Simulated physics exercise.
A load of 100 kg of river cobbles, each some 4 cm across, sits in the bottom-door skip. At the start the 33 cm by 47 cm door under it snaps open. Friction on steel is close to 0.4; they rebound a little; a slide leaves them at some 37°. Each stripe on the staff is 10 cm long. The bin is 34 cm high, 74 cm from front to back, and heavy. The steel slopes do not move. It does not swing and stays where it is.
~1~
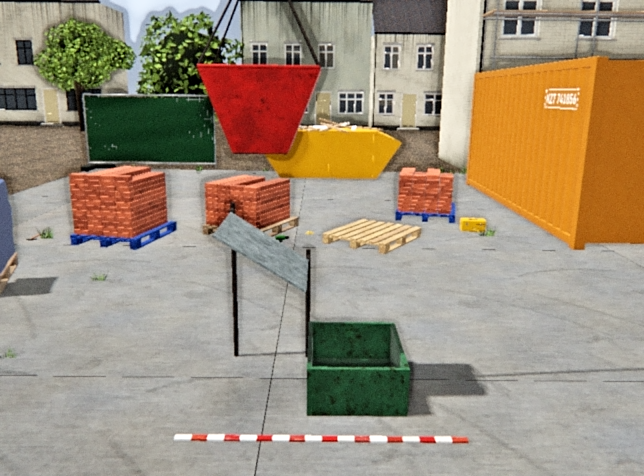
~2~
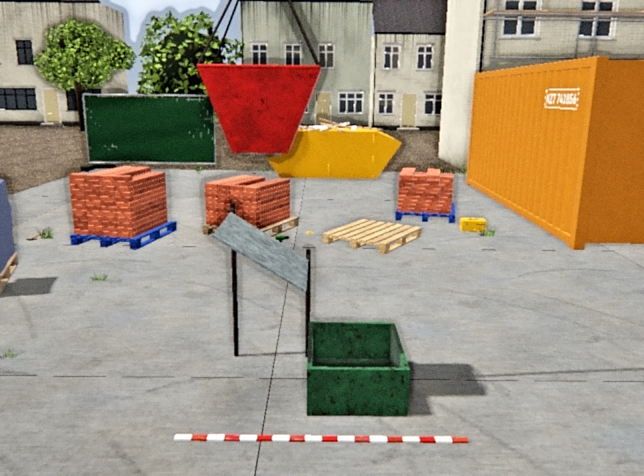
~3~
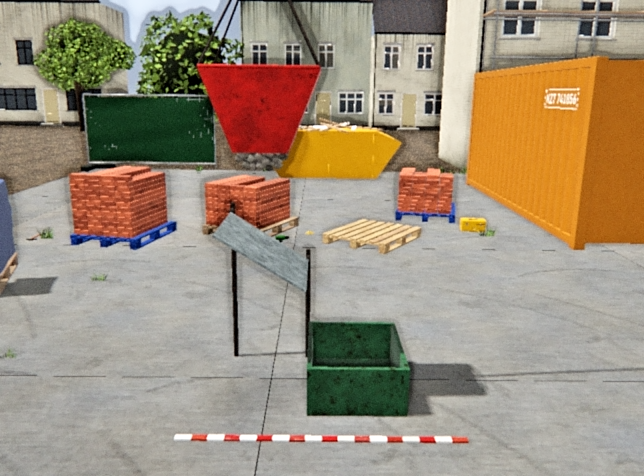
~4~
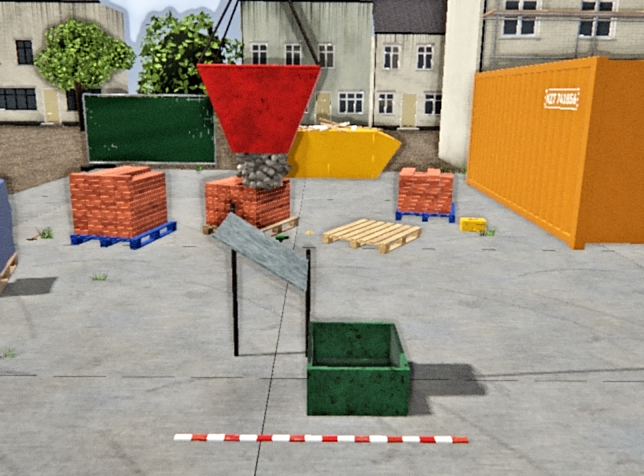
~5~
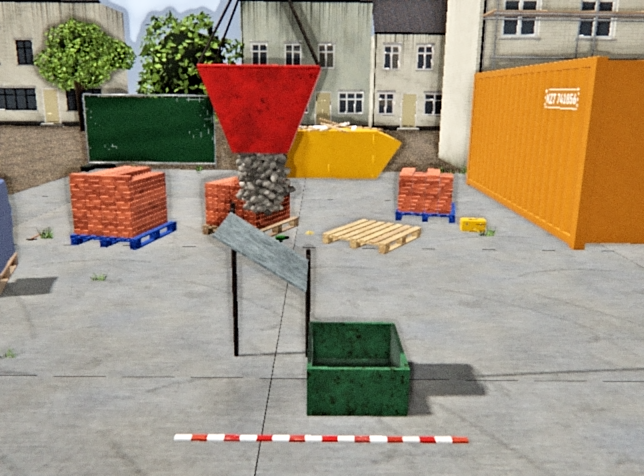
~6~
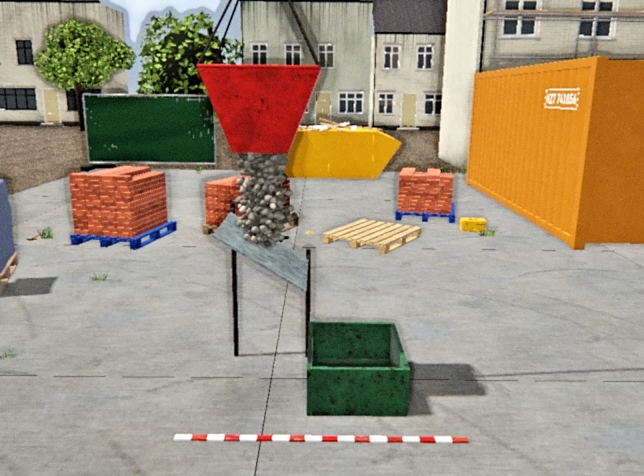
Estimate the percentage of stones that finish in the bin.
Roughly 63 per cent ends in the bin.
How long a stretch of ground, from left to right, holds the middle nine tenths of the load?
About 110 cm.
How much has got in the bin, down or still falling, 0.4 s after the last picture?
Some 35 per cent.
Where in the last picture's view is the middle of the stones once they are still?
Near (375, 378).
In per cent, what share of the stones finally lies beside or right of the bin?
About 35 per cent.
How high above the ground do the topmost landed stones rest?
About 26 cm.
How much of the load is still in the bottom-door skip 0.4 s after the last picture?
It holds some 0 per cent.
Then, 0.4 s after the last picture, 0 % in the bottom-door skip, 44 % on the steel, 14 % falling or lying left of the bin, 35 % falling or lying in the bin, 8 % falling or lying beside or right of the bin; the stones farthest right are at (400, 340).
Then, 0.8 s after the last picture, 0 % in the bottom-door skip, 6 % on the steel, 5 % falling or lying left of the bin, 58 % falling or lying in the bin, 31 % falling or lying beside or right of the bin; the stones farthest right are at (494, 381).
Then, 1.4 s after the last picture, 0 % in the bottom-door skip, 2 % falling or lying left of the bin, 63 % falling or lying in the bin, 34 % falling or lying beside or right of the bin; the stones farthest right are at (567, 369).
Then, 2.3 s after the last picture, 0 % in the bottom-door skip, 2 % falling or lying left of the bin, 63 % falling or lying in the bin, 34 % falling or lying beside or right of the bin; the stones farthest right are at (588, 368).
Then, 4.2 s after the last picture, 0 % in the bottom-door skip, 2 % left of the bin, 63 % in the bin, 34 % beside or right of the bin; the stones farthest right are at (588, 368).
